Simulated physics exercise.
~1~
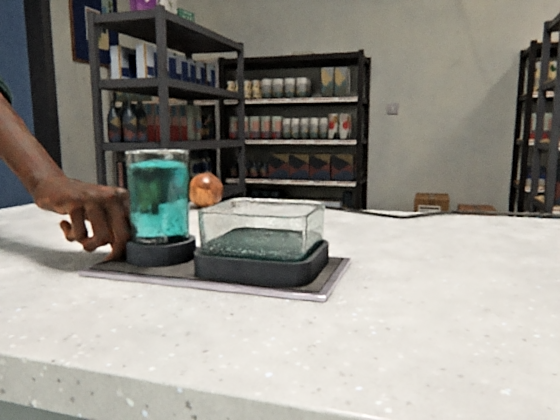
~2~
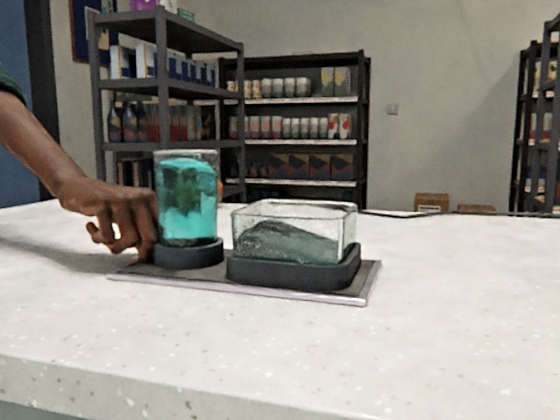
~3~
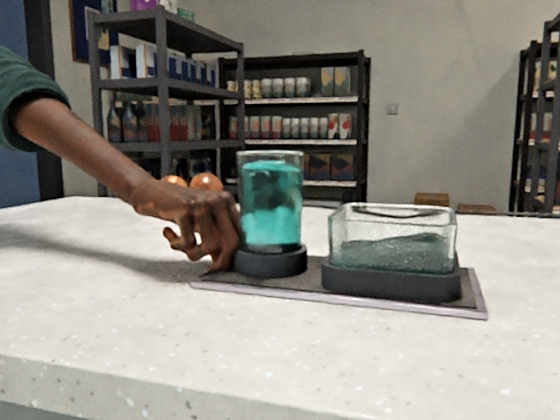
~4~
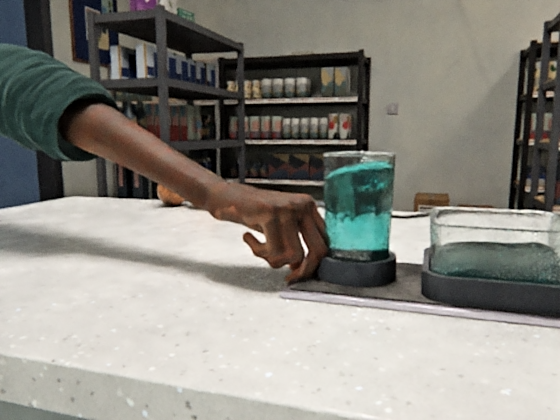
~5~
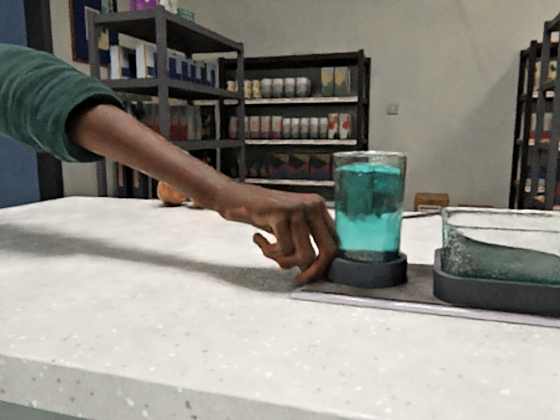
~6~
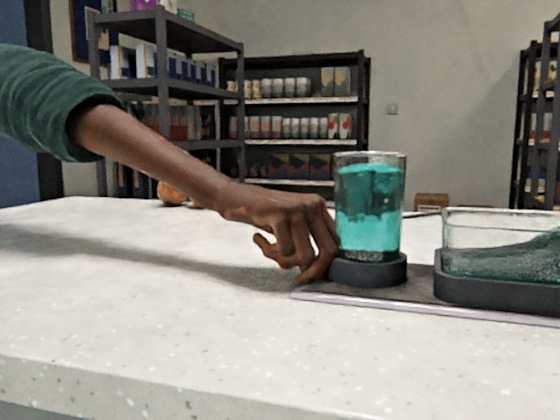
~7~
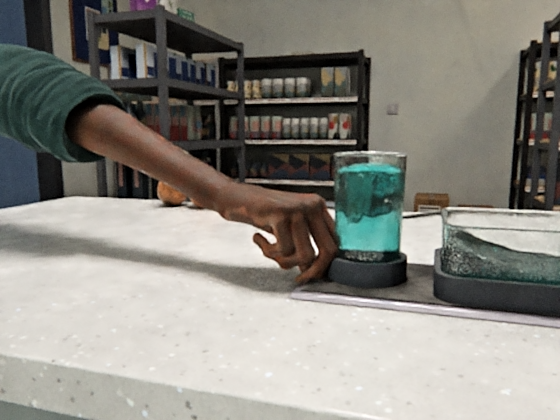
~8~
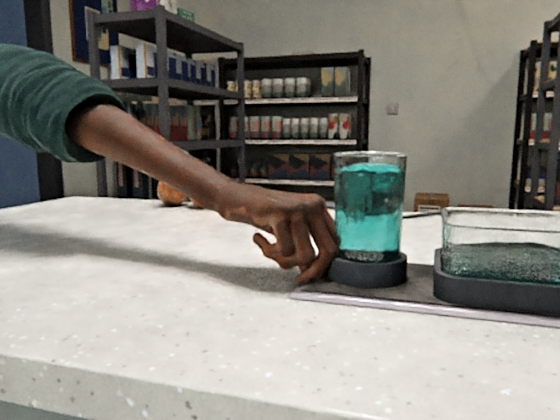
A hand in a green sleeve slid a tray carrying a tall glass of teal liquid and an oblong clear tub rightward across a speckled counter, the contents sloshing, then stopped and stayed beside the tray as the liquid kept shifting without spilling.
